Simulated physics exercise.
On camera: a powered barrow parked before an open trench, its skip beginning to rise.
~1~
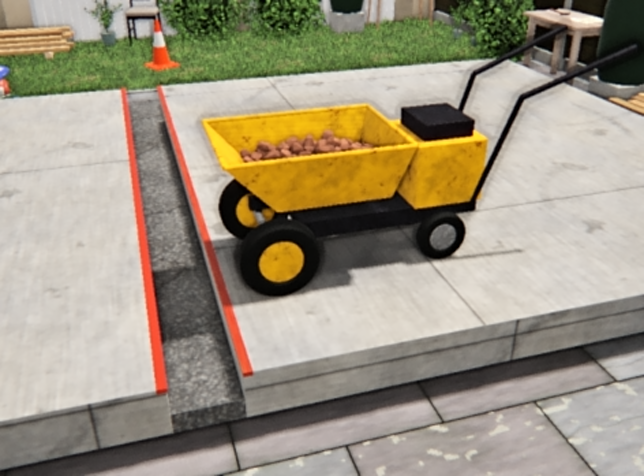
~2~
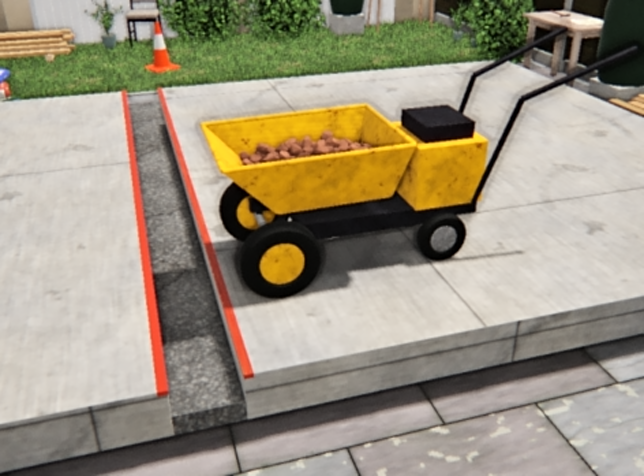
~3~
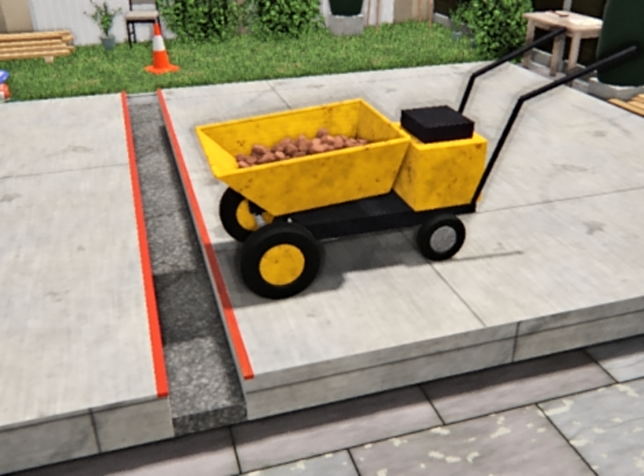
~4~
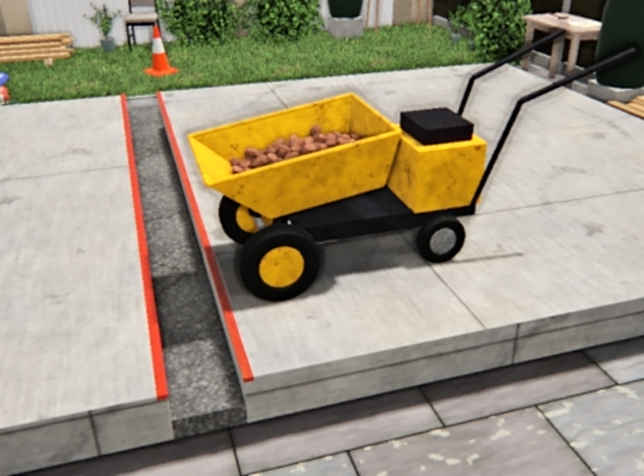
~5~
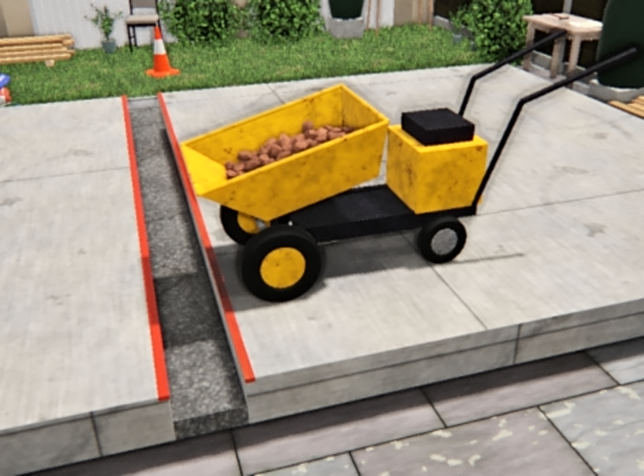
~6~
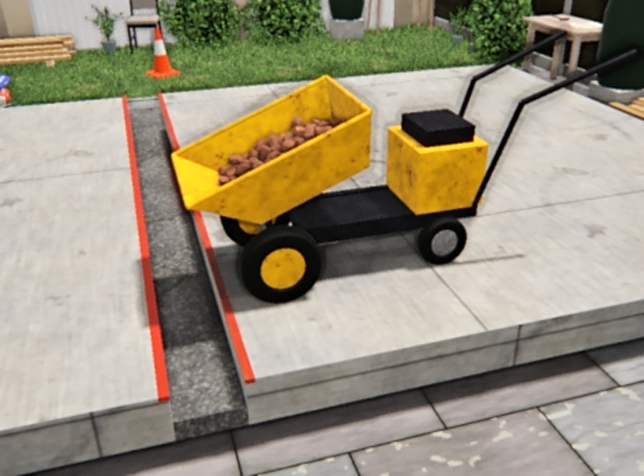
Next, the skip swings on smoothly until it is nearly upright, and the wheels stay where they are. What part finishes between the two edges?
It catches only the smaller part.
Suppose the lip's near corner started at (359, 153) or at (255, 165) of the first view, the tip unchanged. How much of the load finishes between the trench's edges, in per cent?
The first gives 20 %, the second 70 %.
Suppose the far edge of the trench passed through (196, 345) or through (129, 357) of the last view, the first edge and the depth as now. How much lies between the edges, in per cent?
First some 0, then 70 per cent.
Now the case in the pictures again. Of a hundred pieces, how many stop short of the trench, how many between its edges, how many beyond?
About: Short 0, between 10, beyond 60 per cent.
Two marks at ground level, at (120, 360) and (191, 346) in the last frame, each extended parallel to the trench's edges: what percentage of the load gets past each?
Roughly 30 per cent, and 70 per cent.
Shortly afterwards, skip tipped steeply; the whole lot in the skip.
Next, skip tipped right over; near two thirds in the skip; only a few in or heaped over the trench; near a quarter beyond it.
Some moments later, skip tipped right over; near a quarter in the skip; a little in or heaped over the trench; near two thirds beyond it.
In the end, skip tipped right over; near a quarter in the skip; a little in or heaped over the trench; near two thirds beyond it.
